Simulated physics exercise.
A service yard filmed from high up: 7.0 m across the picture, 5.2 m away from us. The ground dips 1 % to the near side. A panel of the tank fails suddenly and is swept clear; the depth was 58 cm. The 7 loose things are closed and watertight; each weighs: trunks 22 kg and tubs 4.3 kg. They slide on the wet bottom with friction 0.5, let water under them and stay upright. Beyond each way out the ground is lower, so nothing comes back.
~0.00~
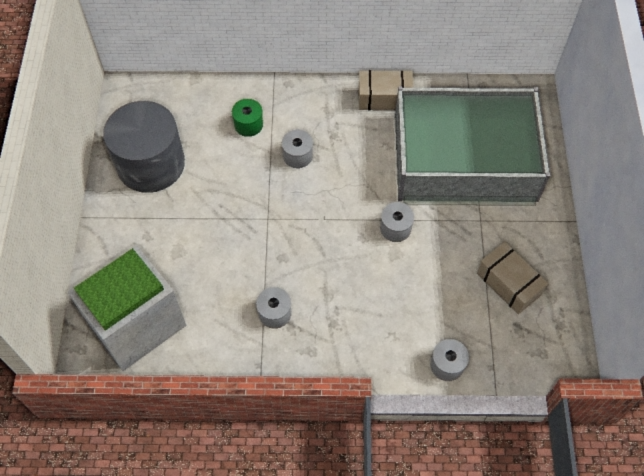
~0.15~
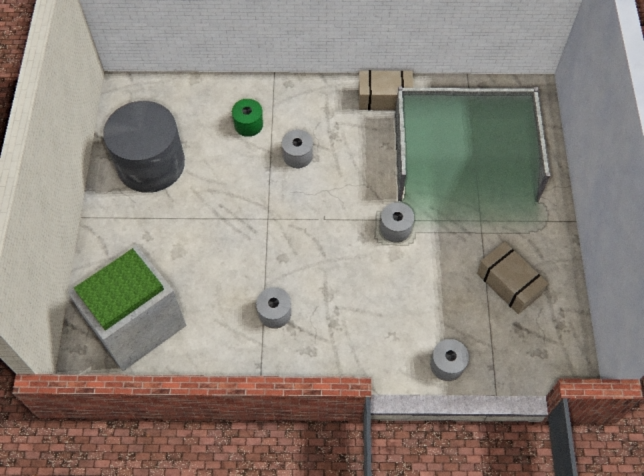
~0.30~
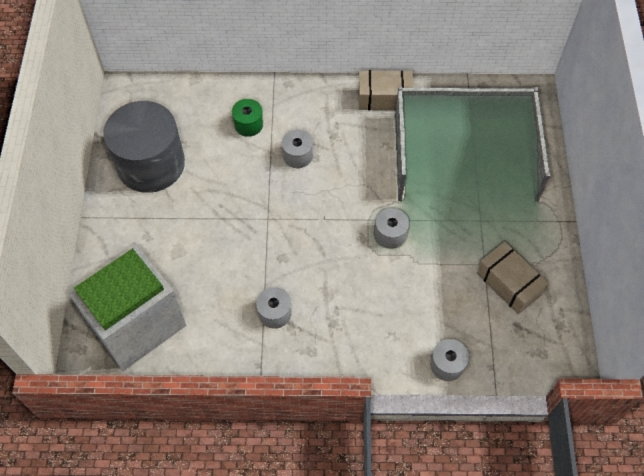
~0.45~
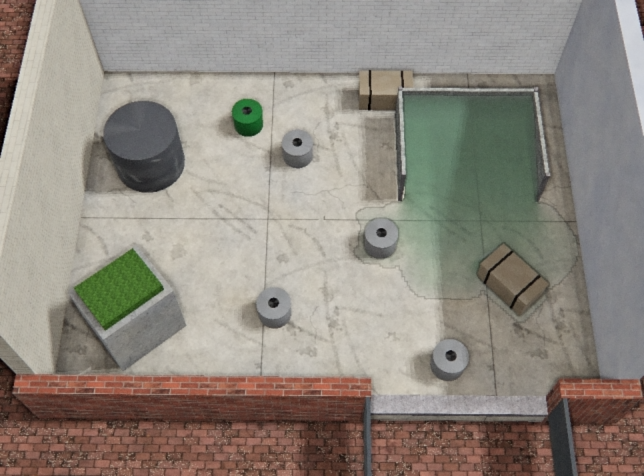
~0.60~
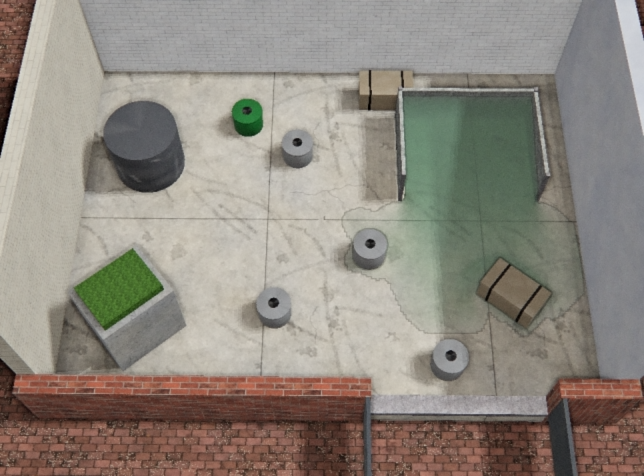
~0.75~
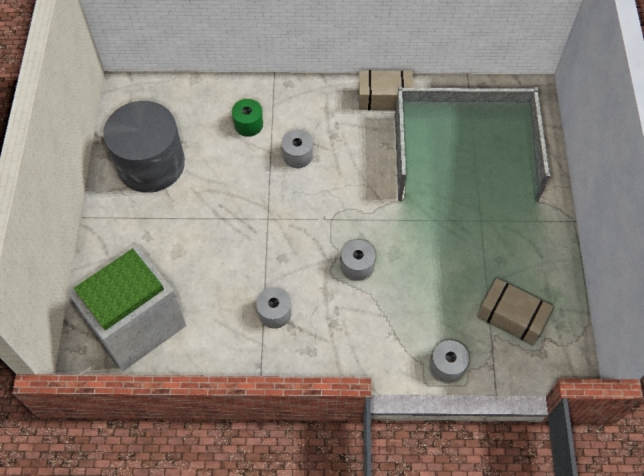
Service yard with a tank losing its near panel, water spreading across the ground, pushing a grey tub and turning a trunk.
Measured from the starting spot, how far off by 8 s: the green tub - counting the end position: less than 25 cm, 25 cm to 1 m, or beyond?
Green tub holds its place.
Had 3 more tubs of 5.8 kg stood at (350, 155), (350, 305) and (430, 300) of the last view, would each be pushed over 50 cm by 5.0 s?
In turn: Under, past it, over.
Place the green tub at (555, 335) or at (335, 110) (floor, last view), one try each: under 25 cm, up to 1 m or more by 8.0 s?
In turn: It travels far; it barely shifts.
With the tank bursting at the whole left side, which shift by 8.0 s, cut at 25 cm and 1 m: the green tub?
In that case the green tub gets carried off.
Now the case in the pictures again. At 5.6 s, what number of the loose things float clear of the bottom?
I count 1.
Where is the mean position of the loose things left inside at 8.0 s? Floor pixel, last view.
Around (267, 200).
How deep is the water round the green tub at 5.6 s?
About 0 cm.
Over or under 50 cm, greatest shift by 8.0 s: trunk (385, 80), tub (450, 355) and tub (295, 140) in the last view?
In turn: Less, over, under.
After 1.6 s the green tub is near (247, 111), 0.0 m from its start, aground; 2 of 7 are out; 0 afloat.
After 3.6 s the green tub is near (247, 111), 0.0 m from its start, aground; 2 of 7 are out; 1 afloat.
After 5.6 s the green tub is near (247, 111), 0.0 m from its start, aground; 2 of 7 are out; 1 afloat.
After 8.0 s the green tub is near (247, 111), 0.0 m from its start, aground; 2 of 7 are out; 2 afloat.
